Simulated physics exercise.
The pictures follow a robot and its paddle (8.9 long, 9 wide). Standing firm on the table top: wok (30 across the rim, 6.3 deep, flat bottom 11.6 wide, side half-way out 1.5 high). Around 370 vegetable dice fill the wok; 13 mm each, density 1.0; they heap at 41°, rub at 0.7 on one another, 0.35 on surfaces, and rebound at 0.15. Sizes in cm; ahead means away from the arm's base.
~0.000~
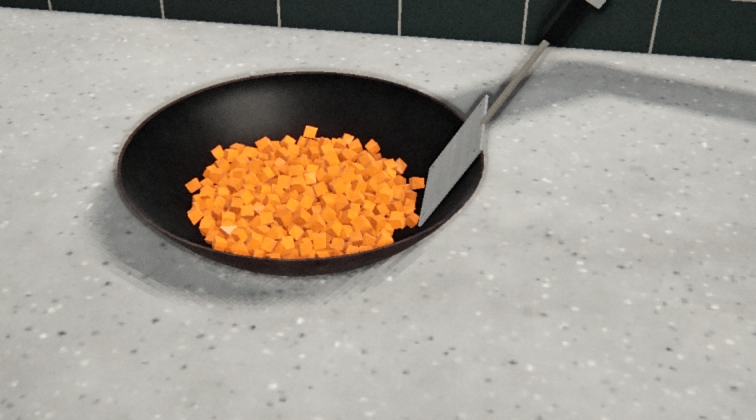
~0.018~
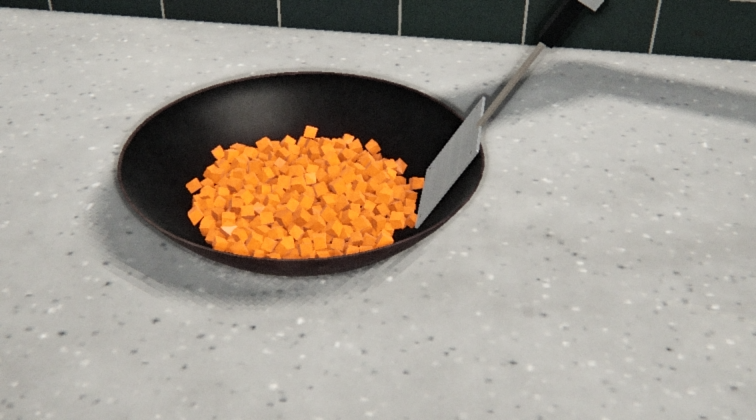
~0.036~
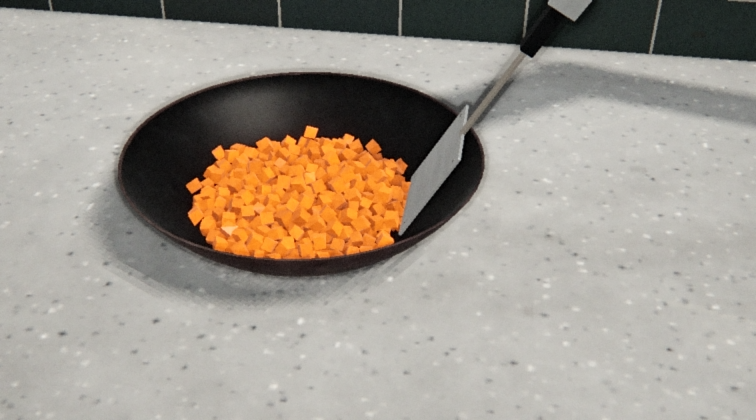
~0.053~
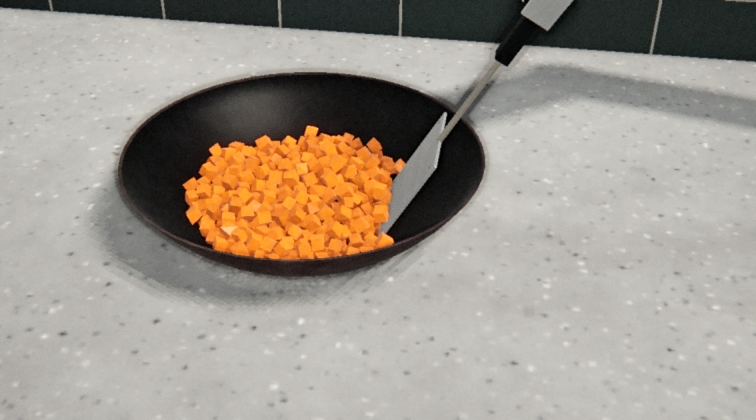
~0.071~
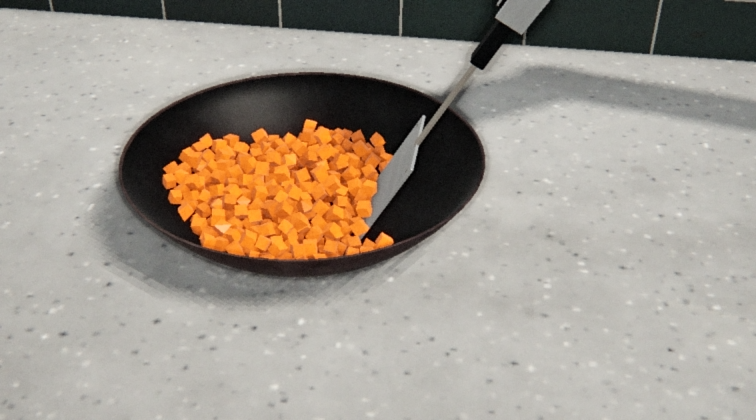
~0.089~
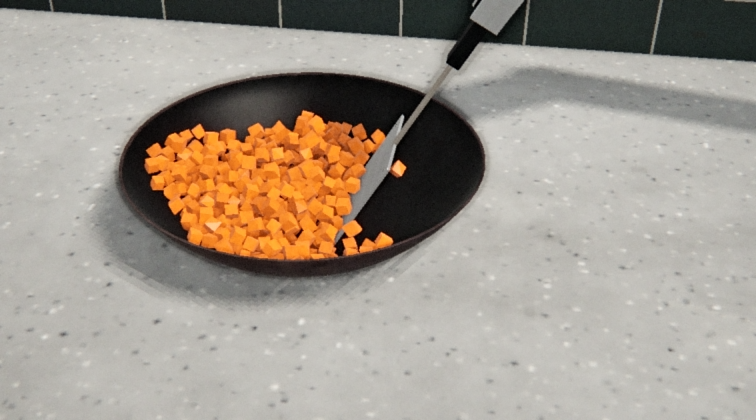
A flat metal spatula with a black handle rests at the right side of a dark wok of orange cubes on a speckled counter, then slides left into the pile. It pushes the cubes toward the left side, heaping them higher there, while a few are left behind near the blade.
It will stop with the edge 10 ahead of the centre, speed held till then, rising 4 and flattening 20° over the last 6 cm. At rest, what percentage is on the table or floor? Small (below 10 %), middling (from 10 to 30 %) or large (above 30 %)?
A large share, above 30 %, ends on the table or floor.
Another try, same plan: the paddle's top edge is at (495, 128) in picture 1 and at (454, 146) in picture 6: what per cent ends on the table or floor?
Some 20 per cent.
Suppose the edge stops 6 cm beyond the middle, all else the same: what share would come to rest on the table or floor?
It would be near 5 per cent.
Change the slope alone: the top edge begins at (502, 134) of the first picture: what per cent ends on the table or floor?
Some 40 per cent.
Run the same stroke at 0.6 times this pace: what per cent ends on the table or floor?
Some 25 per cent.
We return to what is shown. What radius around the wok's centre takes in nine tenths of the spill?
About 35 cm.
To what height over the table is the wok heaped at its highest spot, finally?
Roughly 6.0 cm.
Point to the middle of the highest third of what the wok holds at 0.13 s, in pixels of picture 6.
Around (220, 166).
By 0.13 s, sloping 60°, highest piece 9 above the table; 371 in the wok, 1 on the blade or in flight.
By 0.18 s, sloping 54°, highest piece 10 above the table; 359 in the wok, 13 on the blade or in flight.
By 0.40 s, sloping 40°, highest piece 18 above the table; 225 in the wok, 95 on the table or floor, 52 on the blade or in flight.
By 1.45 s, sloping 40°, highest piece 7 above the table; 225 in the wok, 147 on the table or floor.
Final count, 225 in the wok, 147 on the table or floor. That is 40 % on the table or floor.
